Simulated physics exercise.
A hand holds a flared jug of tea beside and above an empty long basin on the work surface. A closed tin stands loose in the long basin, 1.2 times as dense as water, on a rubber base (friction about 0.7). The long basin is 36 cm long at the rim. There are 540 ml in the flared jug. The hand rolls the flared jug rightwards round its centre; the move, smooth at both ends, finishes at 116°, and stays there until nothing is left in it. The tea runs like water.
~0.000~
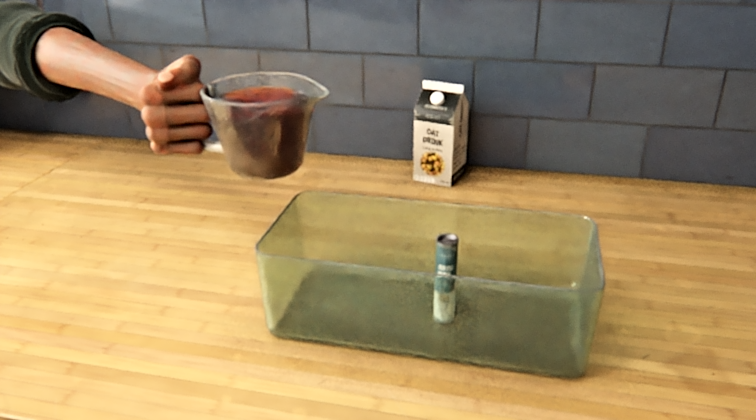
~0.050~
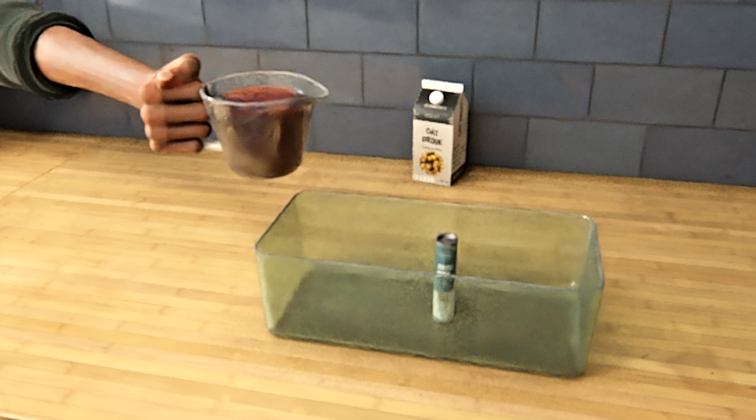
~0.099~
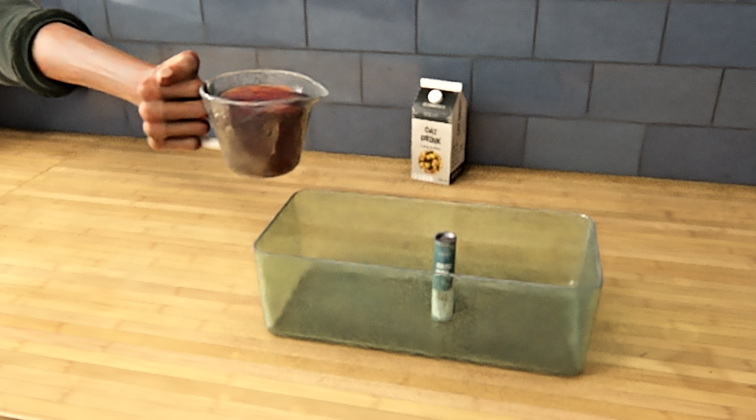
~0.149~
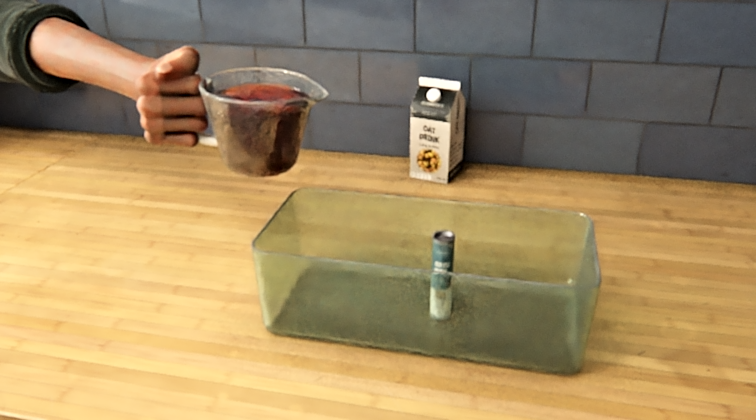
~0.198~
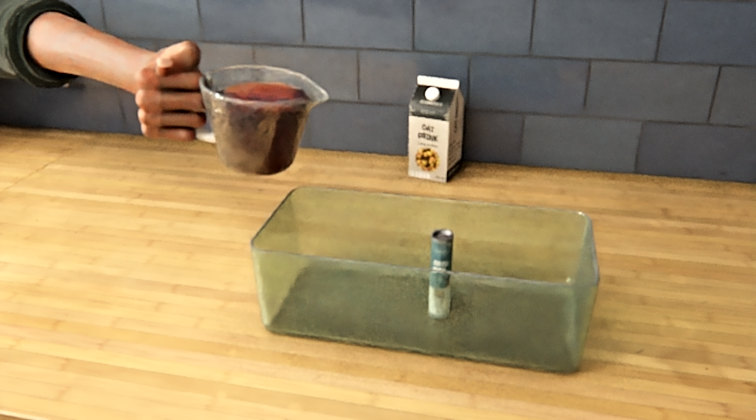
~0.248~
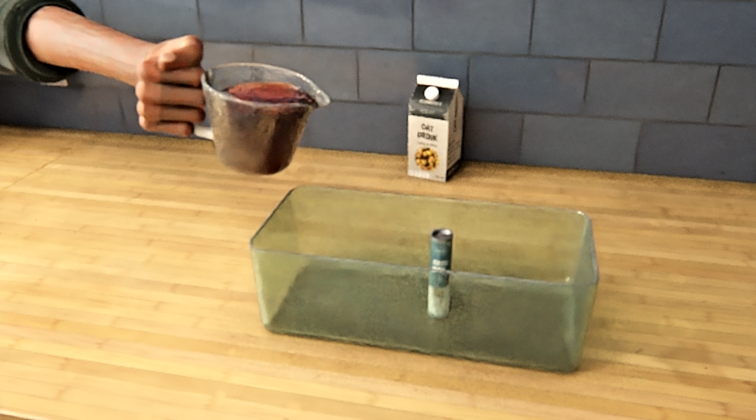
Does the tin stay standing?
The tin stays up.
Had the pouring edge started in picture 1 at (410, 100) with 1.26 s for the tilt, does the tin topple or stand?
Then it topples.
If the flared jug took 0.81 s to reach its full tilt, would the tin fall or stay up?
The tin remains upright.
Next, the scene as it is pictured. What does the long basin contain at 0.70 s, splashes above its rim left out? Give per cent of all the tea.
Some 22 per cent.
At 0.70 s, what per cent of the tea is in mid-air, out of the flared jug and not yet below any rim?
Near 22 in a hundred.
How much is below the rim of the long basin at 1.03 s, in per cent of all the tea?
Some 92 per cent.
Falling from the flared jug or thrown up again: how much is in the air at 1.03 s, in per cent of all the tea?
Some 4 per cent.
Then, 0.70 s in, the tilt is 68° and 57 per cent is still to pour; the tin stands where it began.
Then, 1.03 s in, the tilt is 107° and 4 per cent is still to pour; the tin stands where it began.
Then, 1.38 s in, the tilt is 116° and 0 per cent is still to pour; the tin stands where it began.
Then, 1.76 s in, the tilt is 116° and 0 per cent is still to pour; the tin stands where it began.
Finally, the tin stands where it began.
